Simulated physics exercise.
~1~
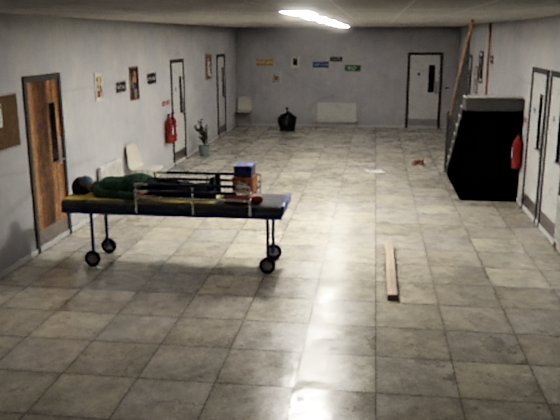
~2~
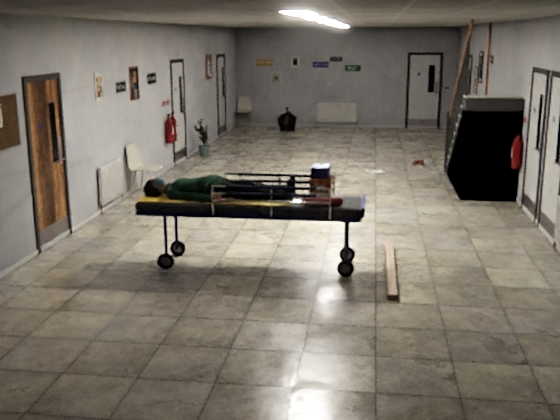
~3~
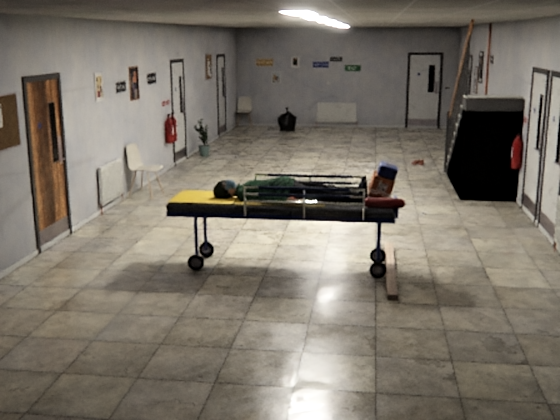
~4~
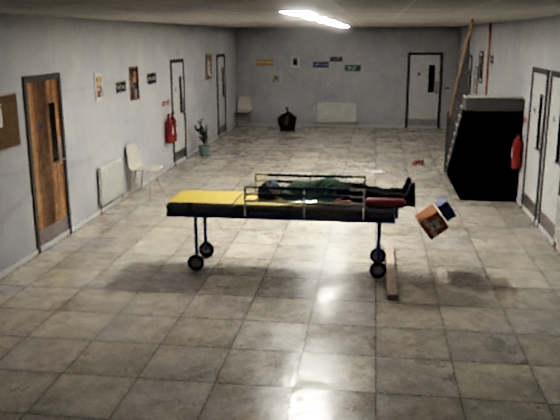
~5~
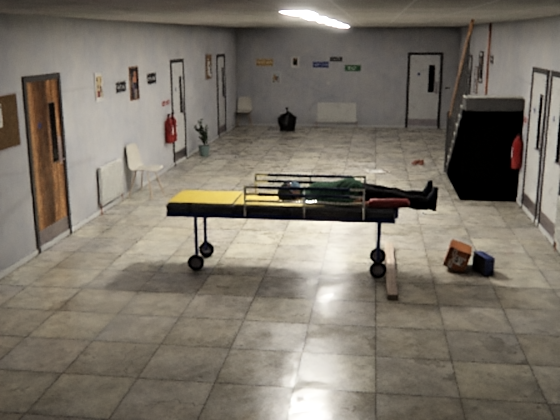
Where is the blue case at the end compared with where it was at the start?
At the start it rides on the right end of the trolley, and at the end it lies on the floor to the right of the trolley.
